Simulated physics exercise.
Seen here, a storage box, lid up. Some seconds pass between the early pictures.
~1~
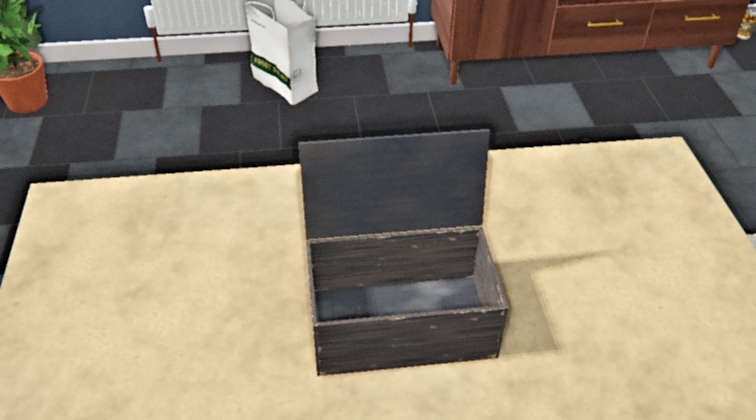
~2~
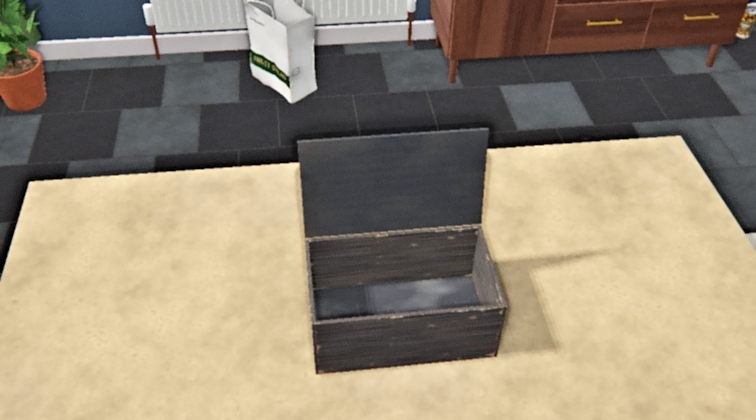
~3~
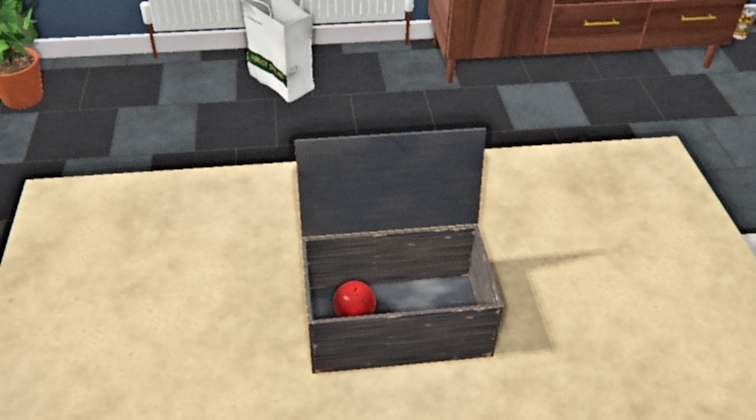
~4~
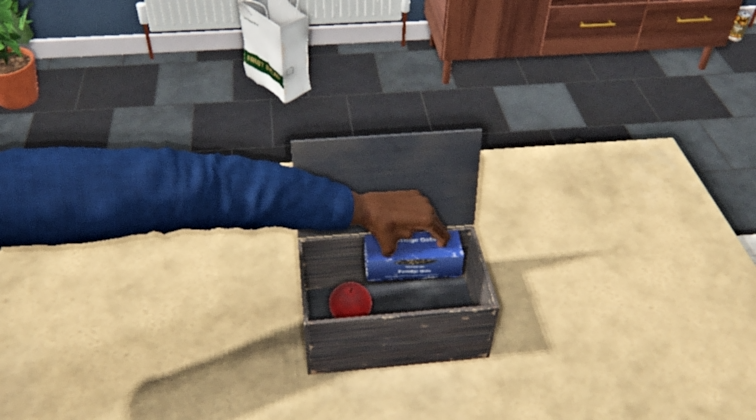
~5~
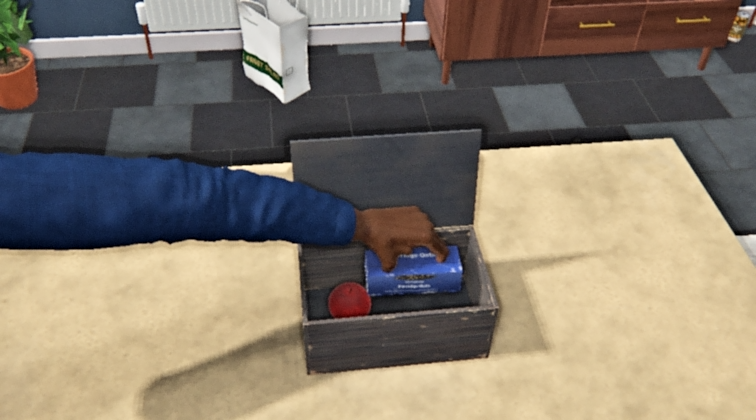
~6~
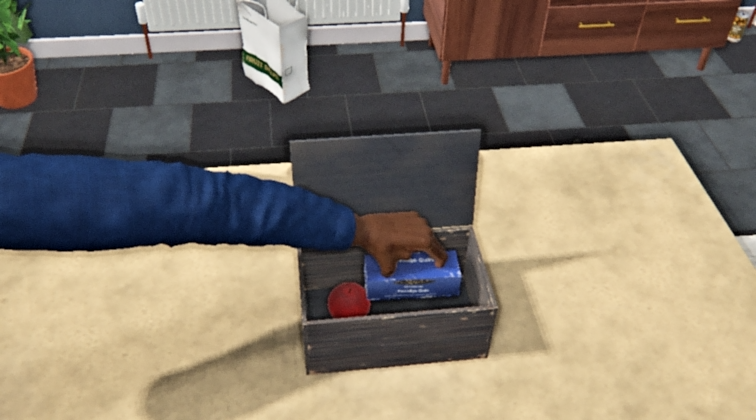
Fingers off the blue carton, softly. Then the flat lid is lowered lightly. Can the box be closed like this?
The lid sits on the rim.
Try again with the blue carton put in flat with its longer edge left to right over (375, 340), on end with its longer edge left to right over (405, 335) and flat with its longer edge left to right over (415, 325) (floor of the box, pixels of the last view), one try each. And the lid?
First, it sits on the rim; second, it will not close; third, it sits on the rim.
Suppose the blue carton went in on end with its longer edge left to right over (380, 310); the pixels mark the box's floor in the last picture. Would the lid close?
Then it stays ajar.
Then, 0.30 s past the last view, blue carton displaced a little near (418, 304); red apple displaced a little.
Then, 1.30 s past the last view, lid 76° above the rim; blue carton displaced a little near (418, 304); red apple displaced a little.
Then, 1.70 s past the last view, lid 47° above the rim; blue carton displaced a little near (418, 304); red apple displaced a little.
Then, 2.10 s past the last view, lid 10° above the rim; blue carton displaced a little near (418, 304); red apple displaced a little.
Finally, lid shut; moved from the start, blue carton; red apple still in place. Final places as the last picture's camera would see them, blue carton near (418, 304).
